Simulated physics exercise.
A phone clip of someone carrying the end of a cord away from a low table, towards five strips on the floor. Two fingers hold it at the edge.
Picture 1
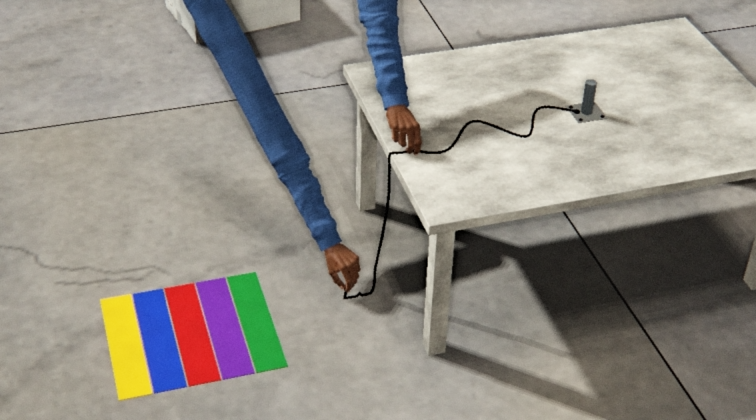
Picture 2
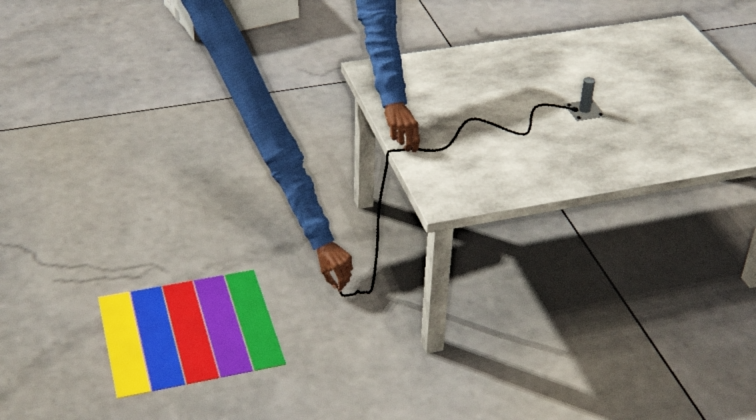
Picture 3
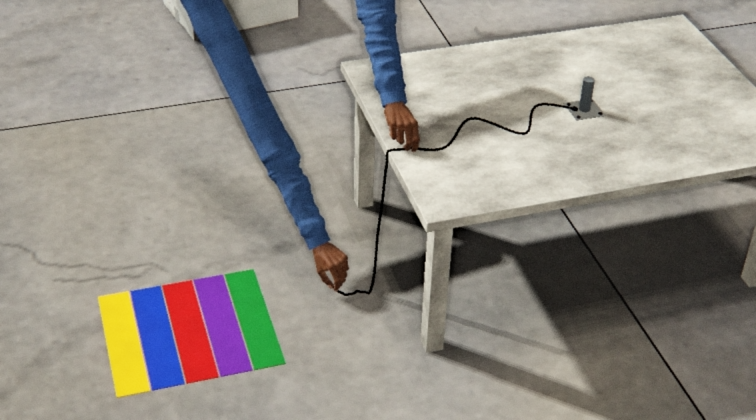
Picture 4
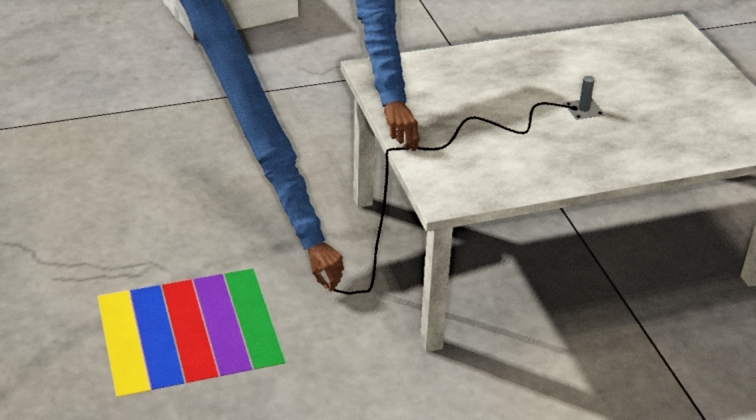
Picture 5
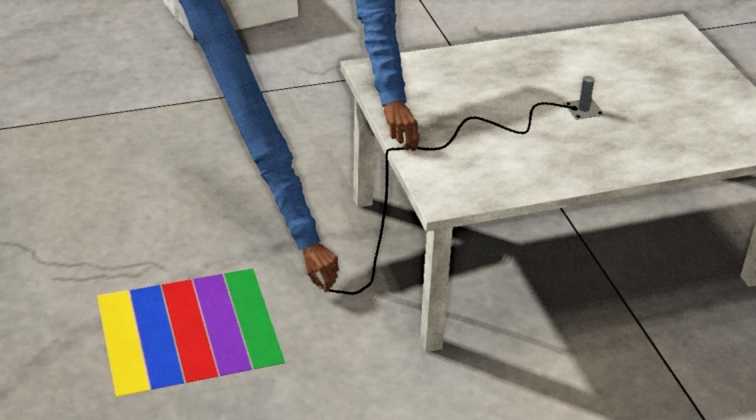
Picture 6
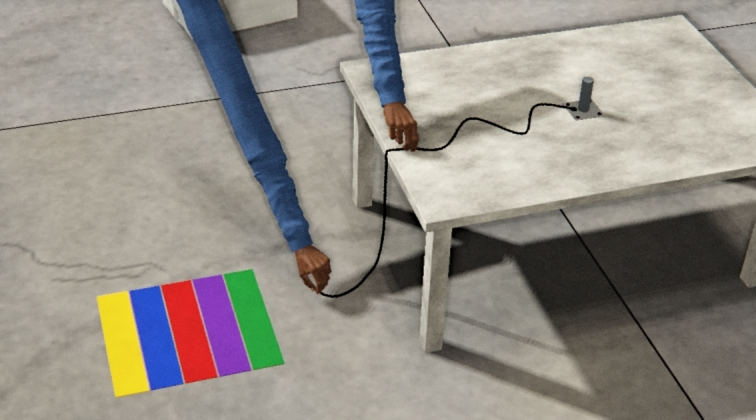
A hand holding a cord's end moves slightly left, while another stays at the table's edge.
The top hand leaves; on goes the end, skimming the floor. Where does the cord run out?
The blue one.
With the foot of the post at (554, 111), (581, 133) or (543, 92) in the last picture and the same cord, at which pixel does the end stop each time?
Try by try, around (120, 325), (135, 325) and (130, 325).
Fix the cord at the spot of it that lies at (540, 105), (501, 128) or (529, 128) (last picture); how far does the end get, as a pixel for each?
About (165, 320), (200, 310) and (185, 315).
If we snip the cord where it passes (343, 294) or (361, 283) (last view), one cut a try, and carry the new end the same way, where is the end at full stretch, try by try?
Near (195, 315) and (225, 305).
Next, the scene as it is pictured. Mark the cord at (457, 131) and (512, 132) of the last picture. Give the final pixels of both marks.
The first at (409, 144), the second at (478, 130).
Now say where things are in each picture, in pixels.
End (346, 288); green (267, 351); purple (233, 358); red (200, 364); blue (166, 371); yellow (132, 378), in the first frame.
End (338, 287); cord through (543, 105) (509, 131) (456, 137) (391, 153) (378, 213) (375, 273), in the second frame.
End (334, 287), in the third frame.
End (329, 287); cord through (542, 104) (508, 129) (455, 136) (390, 152) (383, 212) (374, 272), in the fourth frame.
End (324, 288), in the fifth frame.
End (316, 290); cord through (541, 105) (507, 130) (454, 136) (389, 152) (384, 212) (371, 271), in the sixth frame.
A little later, end near (228, 307); over purple.
Next, end near (184, 315); over red.
When it is tight, end near (156, 320); over blue. It halts on the blue strip.
